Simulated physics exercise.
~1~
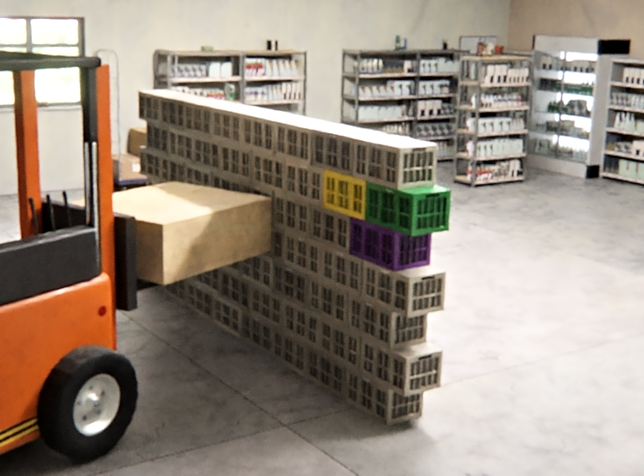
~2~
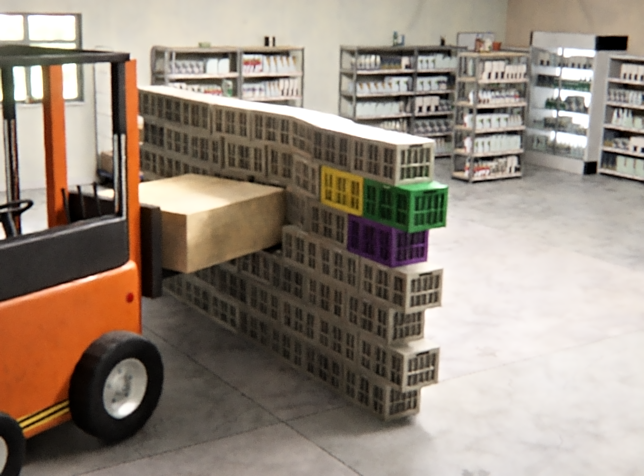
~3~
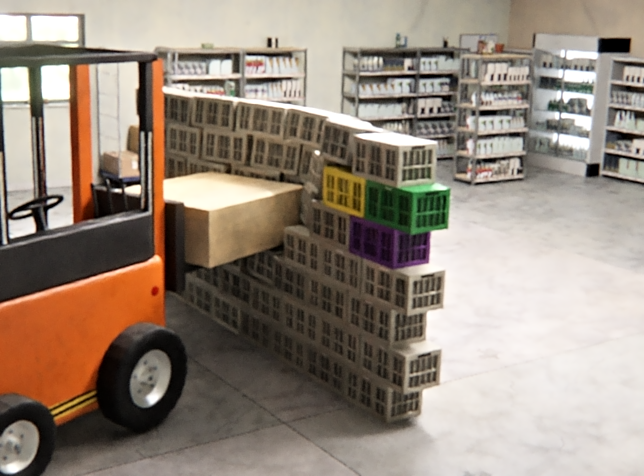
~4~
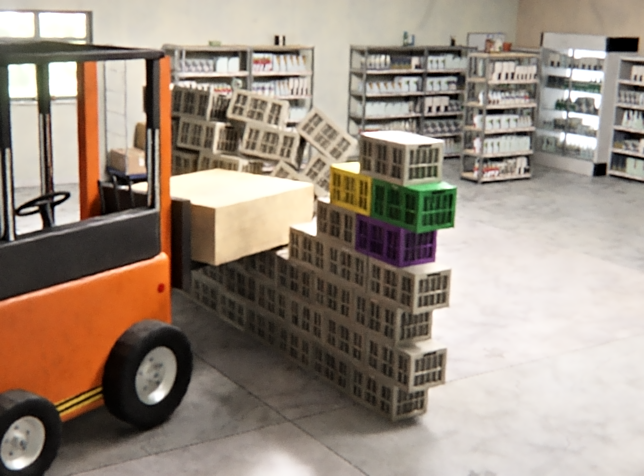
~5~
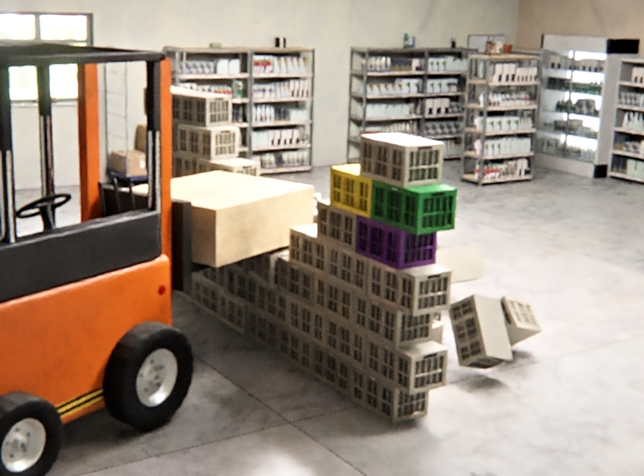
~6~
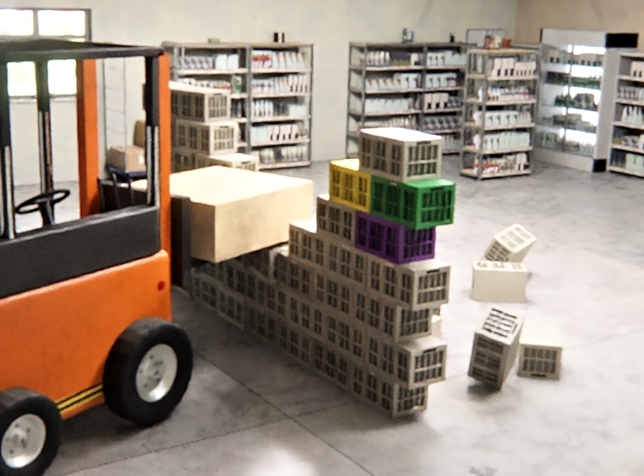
An orange forklift rolls to the right, pressing a large tan box into a long wall of pale slatted crates in a bright room lined with shelves. The box pushes into the wall's upper part, and the crates there bulge and bend away. The forklift stops as the top rows break apart, with several crates tilting and dropping behind the wall. A few tumble into view on the floor to the right and come to rest. A wide gap remains, while the green, yellow and purple crates still sit in place at the near end.
